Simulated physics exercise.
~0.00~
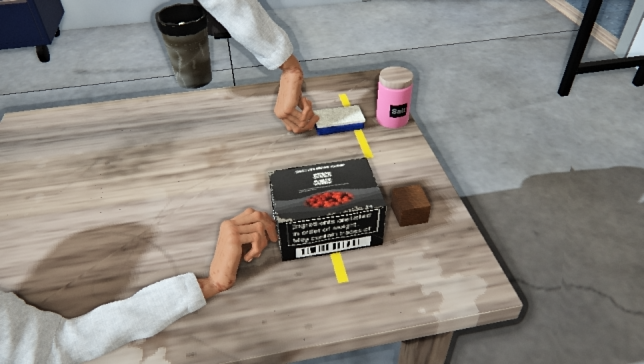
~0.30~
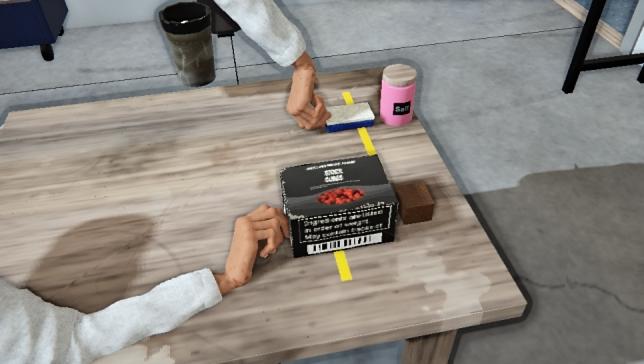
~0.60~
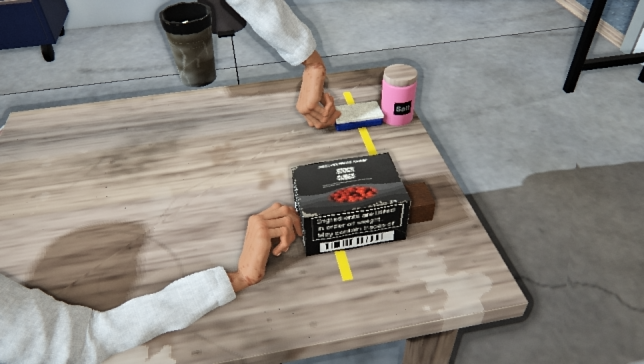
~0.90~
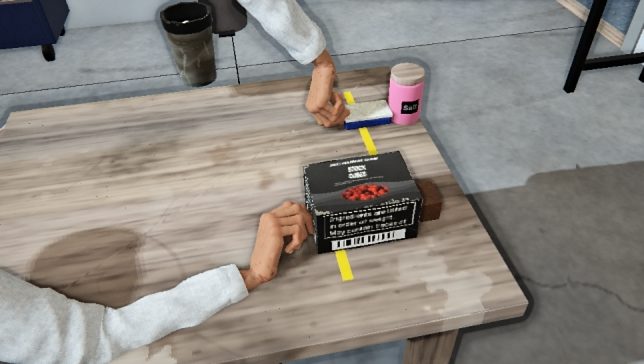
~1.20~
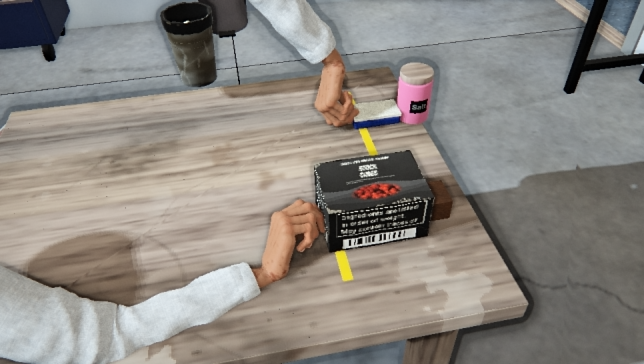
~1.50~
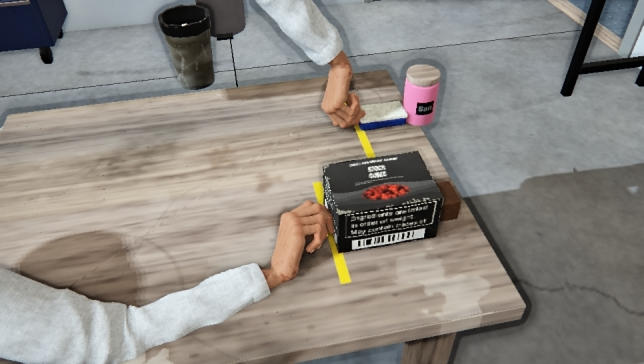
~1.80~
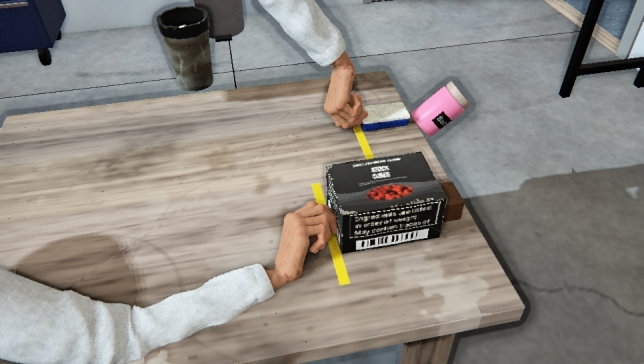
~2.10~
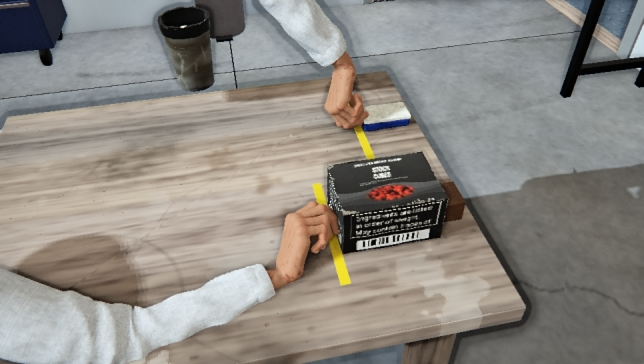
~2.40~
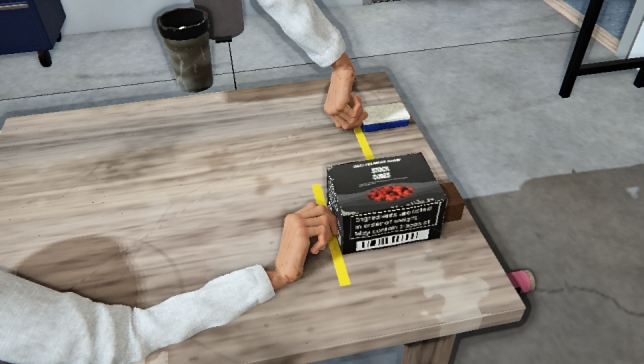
At first, two hands rest near the end of a wooden table, one behind a black box with a brown block beyond it, the other behind a small blue and white sponge beside a pink jar. Both hands push slowly to the right, the box shoving the block and the sponge nudging the jar toward the edge. The hands stop at the yellow tape strips. The jar then tips over the edge and drops out of sight. Finally, it lies on its side on the floor, while the block stays on the table against the box.
